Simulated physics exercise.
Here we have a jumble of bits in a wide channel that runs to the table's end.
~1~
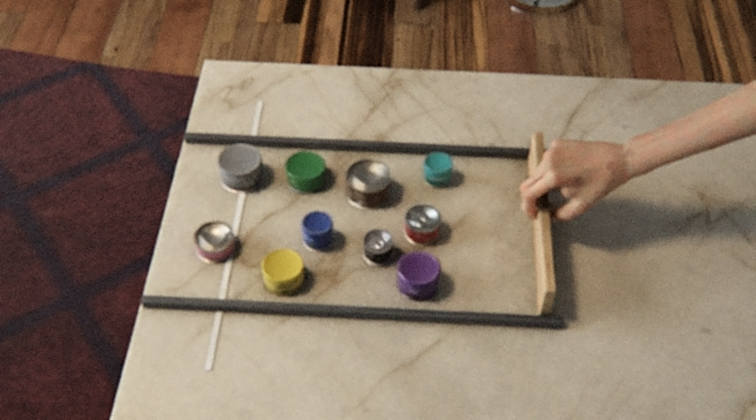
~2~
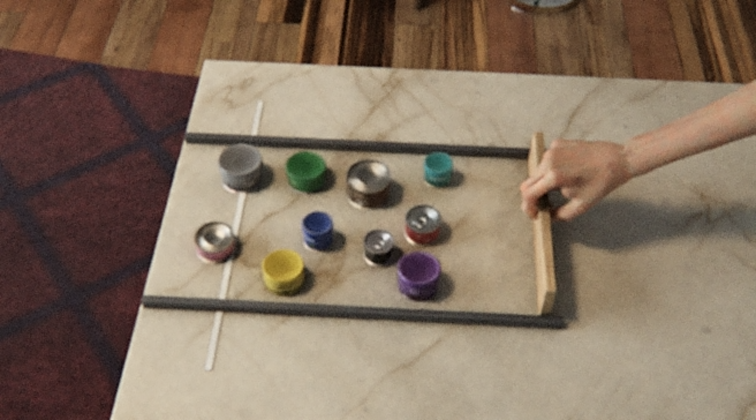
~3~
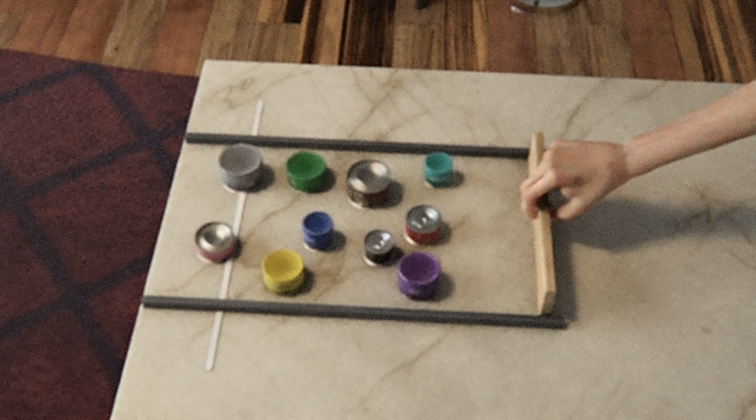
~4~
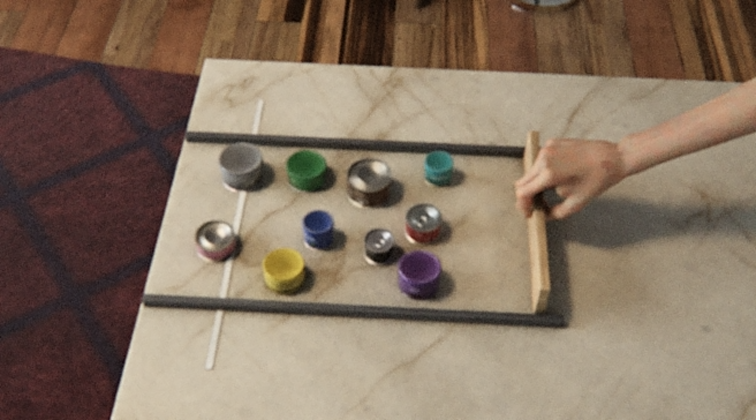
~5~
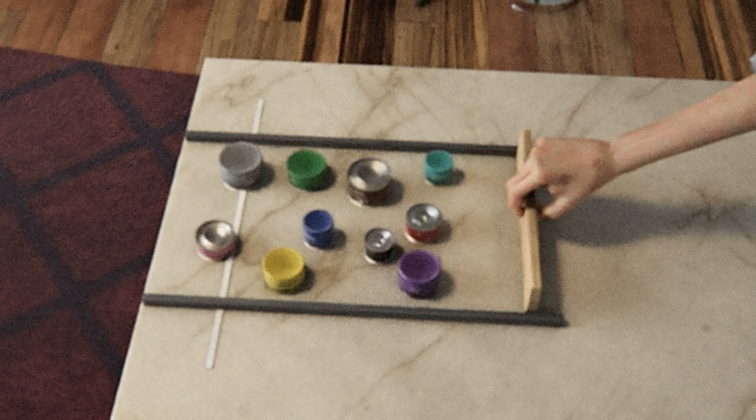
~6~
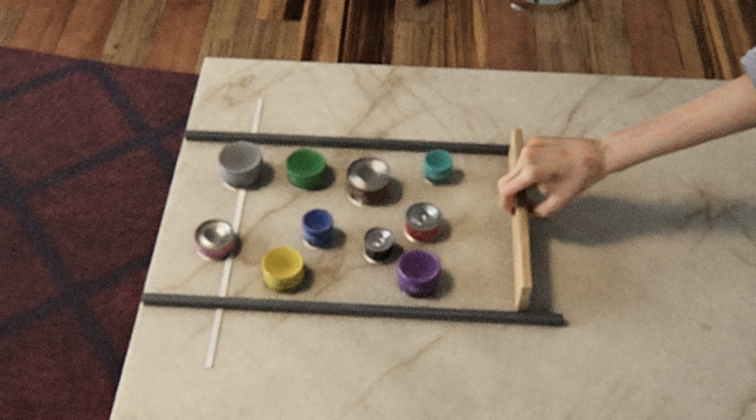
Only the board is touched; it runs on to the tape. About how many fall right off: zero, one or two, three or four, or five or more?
The number that fall off is zero.
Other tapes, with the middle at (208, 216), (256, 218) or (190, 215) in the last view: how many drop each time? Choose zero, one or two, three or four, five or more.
The falls would be three or four; no fall at all; five or more.
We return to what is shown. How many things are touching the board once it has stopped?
In contact: 5.
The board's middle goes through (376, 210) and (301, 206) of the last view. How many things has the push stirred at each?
5 and 9.
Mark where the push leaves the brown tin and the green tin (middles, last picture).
The brown tin at (221, 178), the green tin at (202, 149).
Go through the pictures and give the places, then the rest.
In the first frame, pink tin (215, 242); grey tin (241, 169); yellow tub (283, 272); board (541, 220); tape (237, 220).
In the second frame, grey tin (241, 169); board (541, 220).
In the third frame, yellow tub (284, 272); brown tin (369, 184).
In the fourth frame, pink tin (216, 241); green tin (307, 172).
In the fifth frame, grey tin (242, 167); red pot (423, 223).
In the sixth frame, pink tin (215, 240); grey tin (241, 167); yellow tub (284, 270); board (519, 216); tape (238, 217).
Soon after, none off yet; pink tin at rest near (215, 240); grey tin at rest near (241, 167); yellow tub at rest near (284, 270).
Then, none off yet; pink tin at rest near (215, 240); grey tin at rest near (240, 166); yellow tub moved a little near (262, 269).
At rest, the number that fall off is zero.
